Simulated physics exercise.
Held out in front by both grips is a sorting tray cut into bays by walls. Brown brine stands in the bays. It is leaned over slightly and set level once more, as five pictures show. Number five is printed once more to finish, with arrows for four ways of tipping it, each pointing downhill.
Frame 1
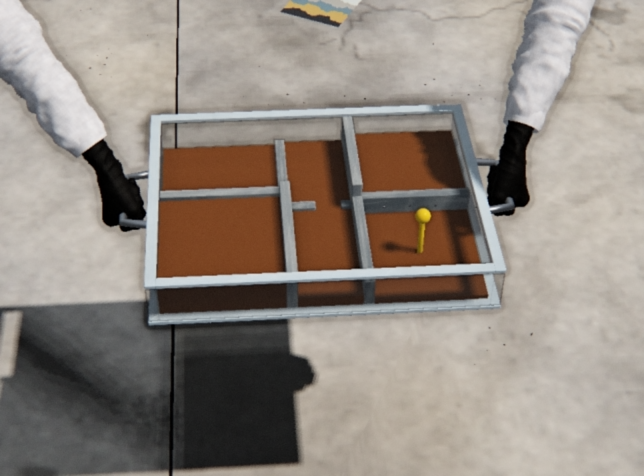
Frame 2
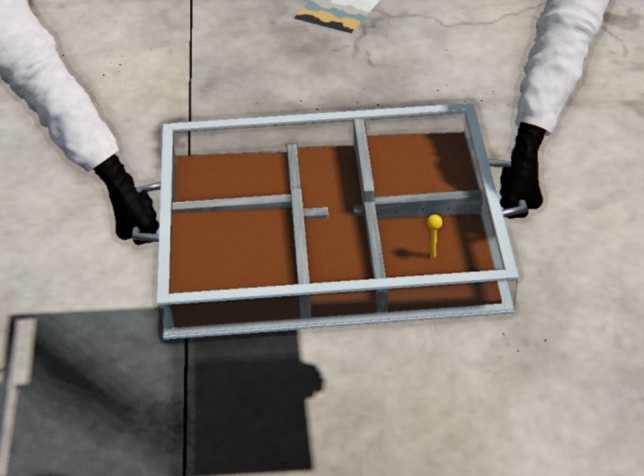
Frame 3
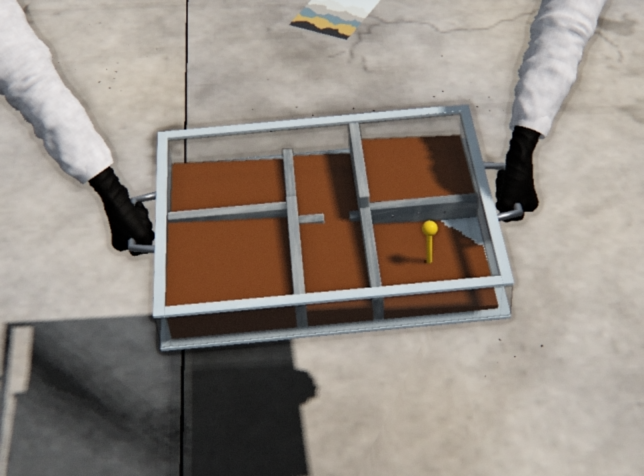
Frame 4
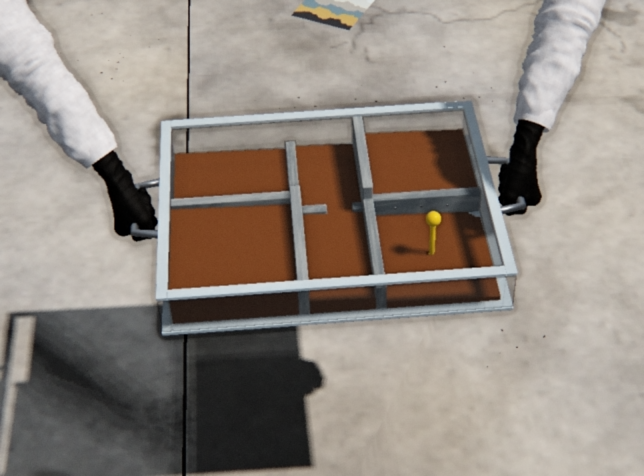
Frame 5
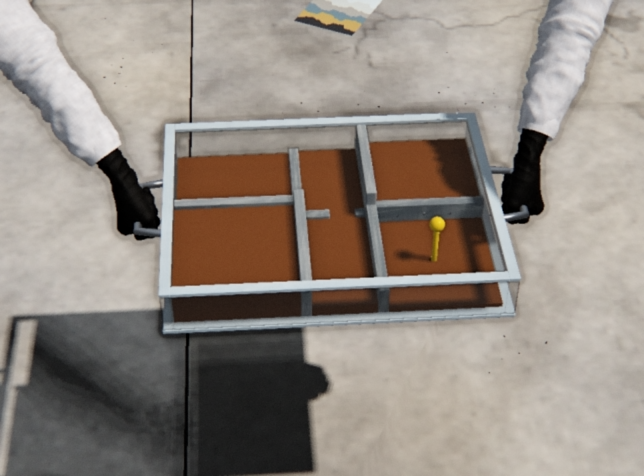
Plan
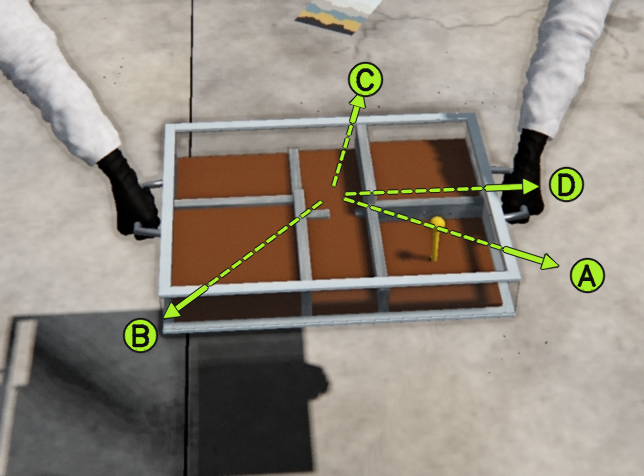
A shallow metal-framed tray of brown liquid, split by grey dividers into bays, is held over a pale, cracked concrete floor, seen from above at an angle. White-sleeved arms with black gloves grip its handles at left and right, a yellow round-topped peg stands in the front right bay, and dark shadow lies below left. The hands shift the tray slightly, tilt it gently down toward the front left, then level it.
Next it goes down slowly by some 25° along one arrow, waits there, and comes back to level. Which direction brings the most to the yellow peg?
D is best.
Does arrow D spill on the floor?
Yes, some is lost.
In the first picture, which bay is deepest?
It is the front left one.
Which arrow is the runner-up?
Here it is arrow A.
In lime, A ends at (552, 264); B ends at (168, 314); C ends at (359, 96); D ends at (532, 186).
Choosing A, about 21 % of the liquid ends in the peg's bay; about 52 % goes over the rim.
Choosing B, about 5 % of the liquid ends in the peg's bay; about 49 % goes over the rim.
Choosing C, about 5 % of the liquid ends in the peg's bay; about 34 % goes over the rim.
Choosing D, about 28 % of the liquid ends in the peg's bay; about 3 % goes over the rim.
